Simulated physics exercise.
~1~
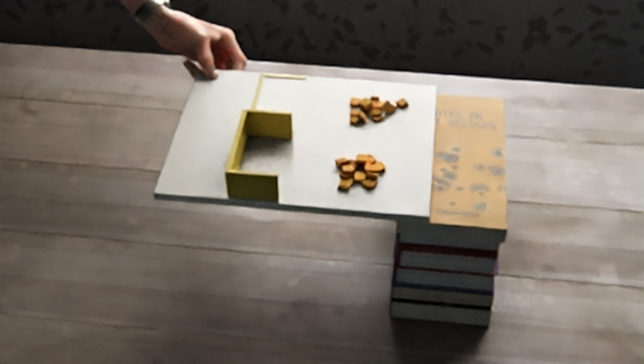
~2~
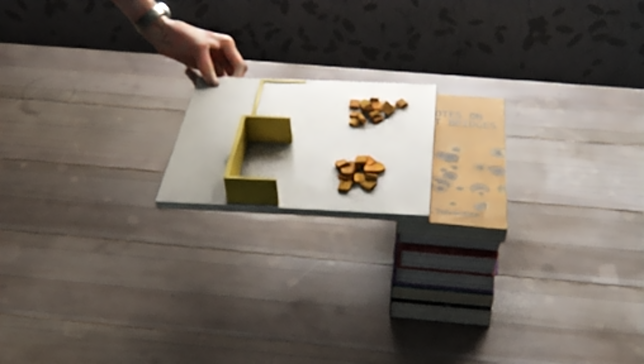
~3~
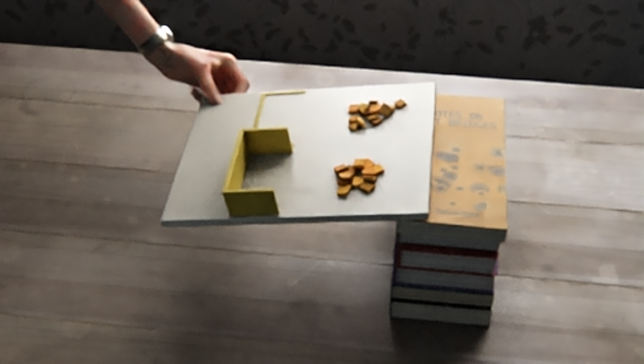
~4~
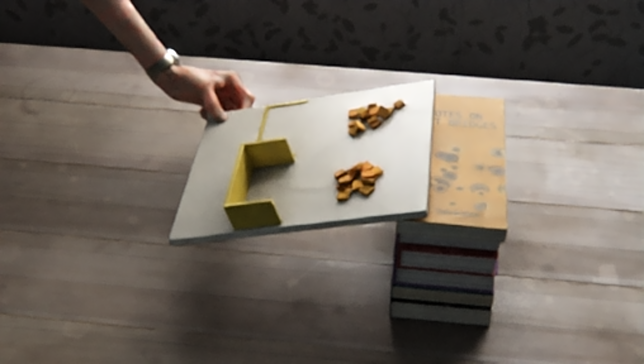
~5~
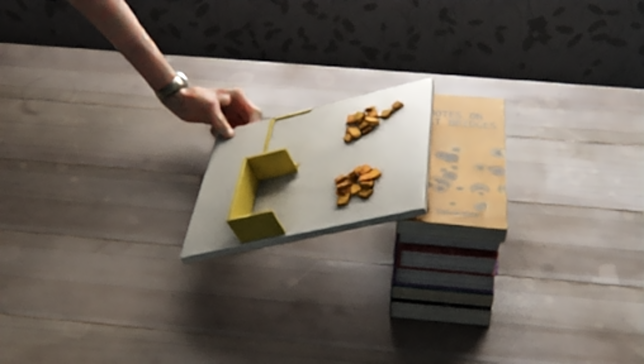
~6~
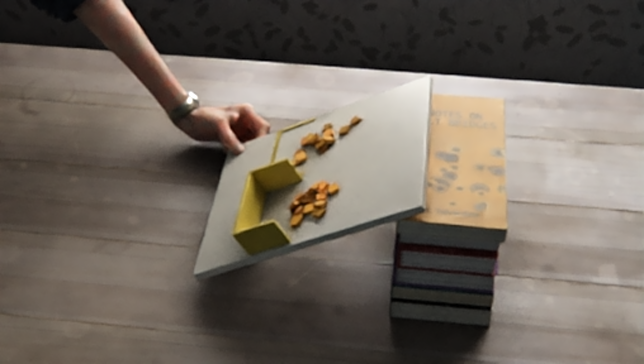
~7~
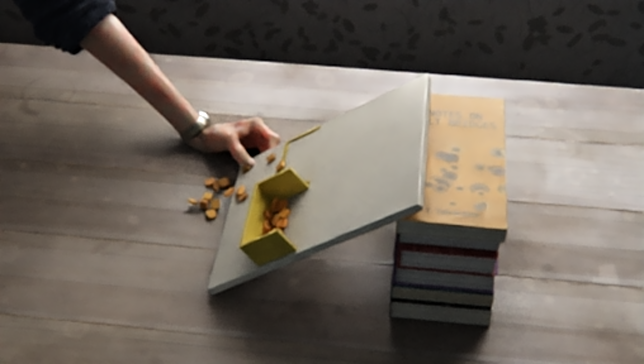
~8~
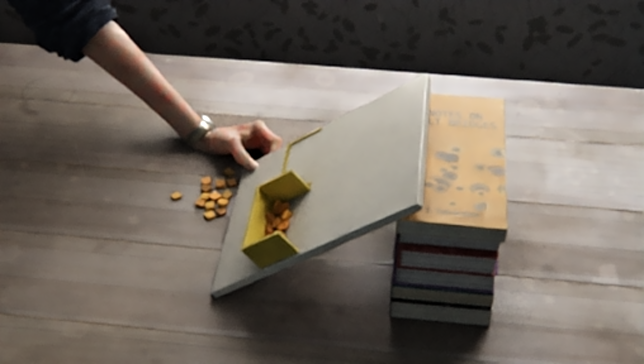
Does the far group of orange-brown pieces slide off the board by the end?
Yes, the far group slides past the low yellow strip and ends up on the table. The near group stays on the board, held by the upright yellow barrier.
